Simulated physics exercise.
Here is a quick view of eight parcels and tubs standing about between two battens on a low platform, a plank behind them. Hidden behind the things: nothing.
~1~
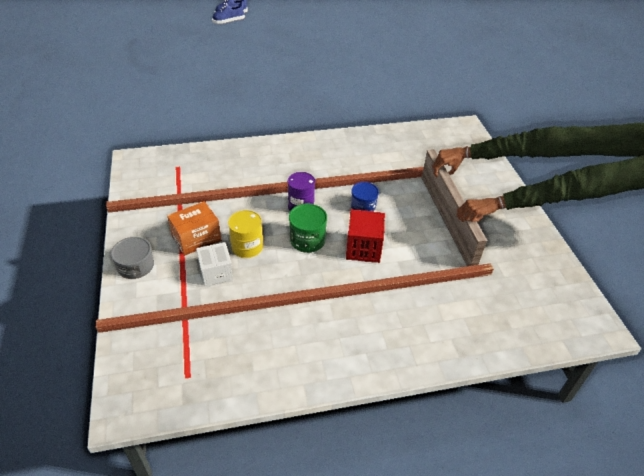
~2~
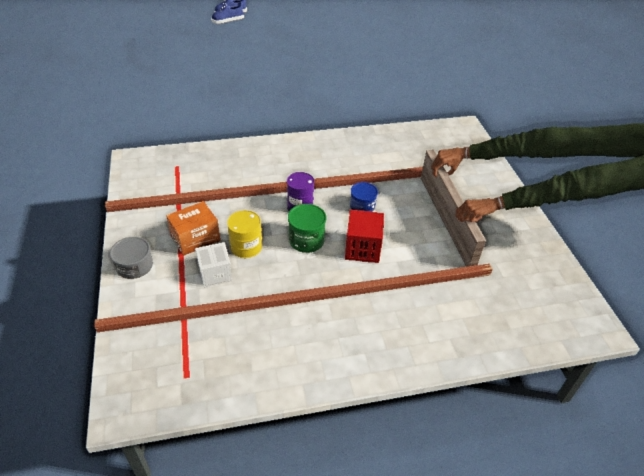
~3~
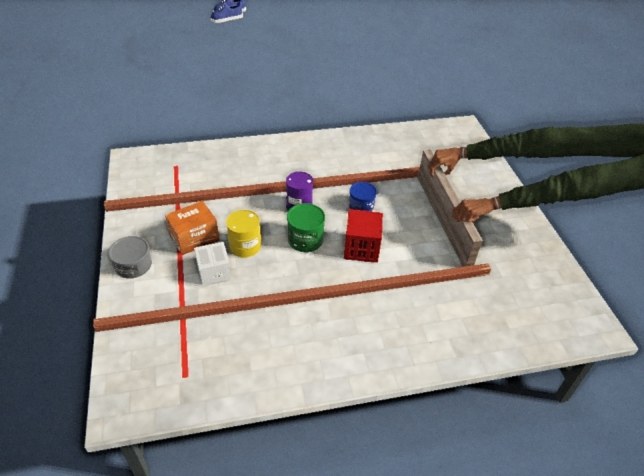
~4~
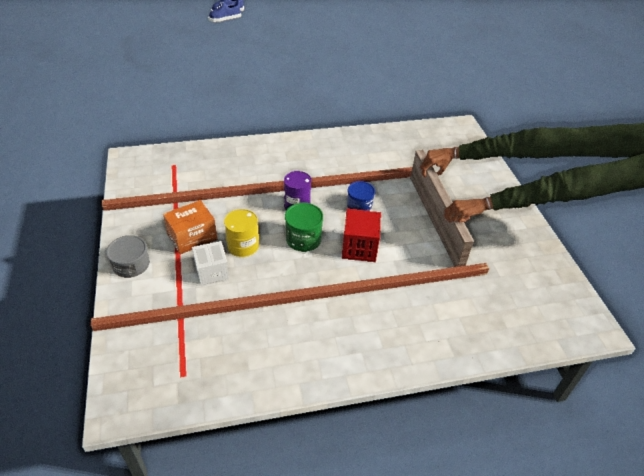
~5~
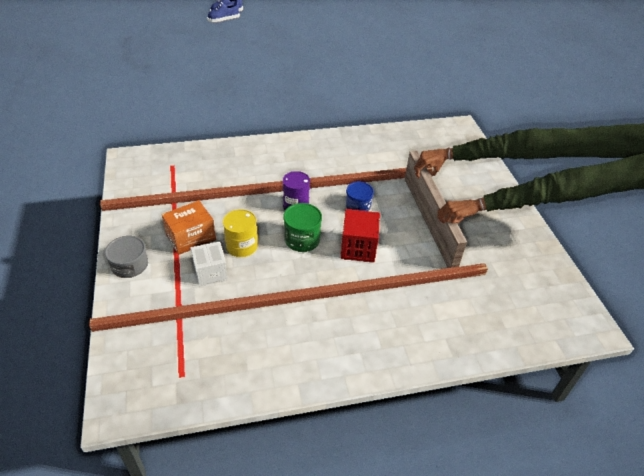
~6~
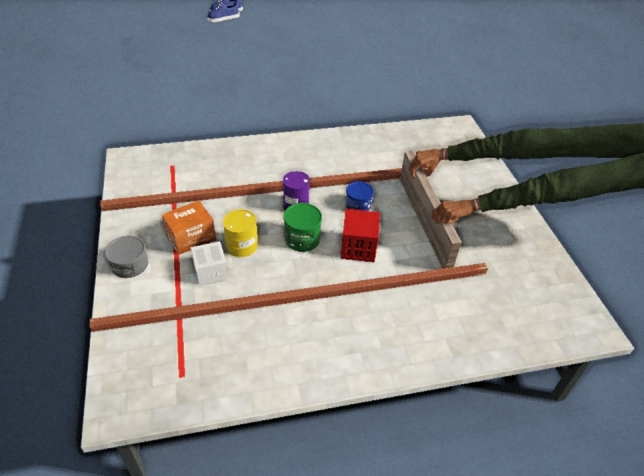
Two hands slide a plank slightly left between battens toward eight colourful, unmoving containers.
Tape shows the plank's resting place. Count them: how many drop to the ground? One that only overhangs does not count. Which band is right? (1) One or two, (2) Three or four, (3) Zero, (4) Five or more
One or two (1).
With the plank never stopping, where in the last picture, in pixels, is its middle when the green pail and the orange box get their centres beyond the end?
The middle is at (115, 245) when it's the green pail, and at (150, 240) when it's the orange box.
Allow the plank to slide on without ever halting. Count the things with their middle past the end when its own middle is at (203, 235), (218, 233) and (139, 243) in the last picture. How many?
Counts per position: 0 / 0 / 4.
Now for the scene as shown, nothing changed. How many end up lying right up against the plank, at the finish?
So the total is 3.
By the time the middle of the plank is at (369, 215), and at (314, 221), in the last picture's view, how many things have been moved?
At the first spot the count is 2, and at the second it is 4.
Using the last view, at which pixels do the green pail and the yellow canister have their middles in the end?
About (155, 245), and the other about (120, 260).
A little later, none off yet; grey pail at rest near (127, 257); orange box at rest near (189, 227); white tote at rest near (210, 264).
Next, none off yet; grey pail at rest near (127, 257); orange box shifted about its own width near (164, 226); white tote shifted about its own width near (176, 278).
When it is over, the number that fall off is one or two; down, grey pail.
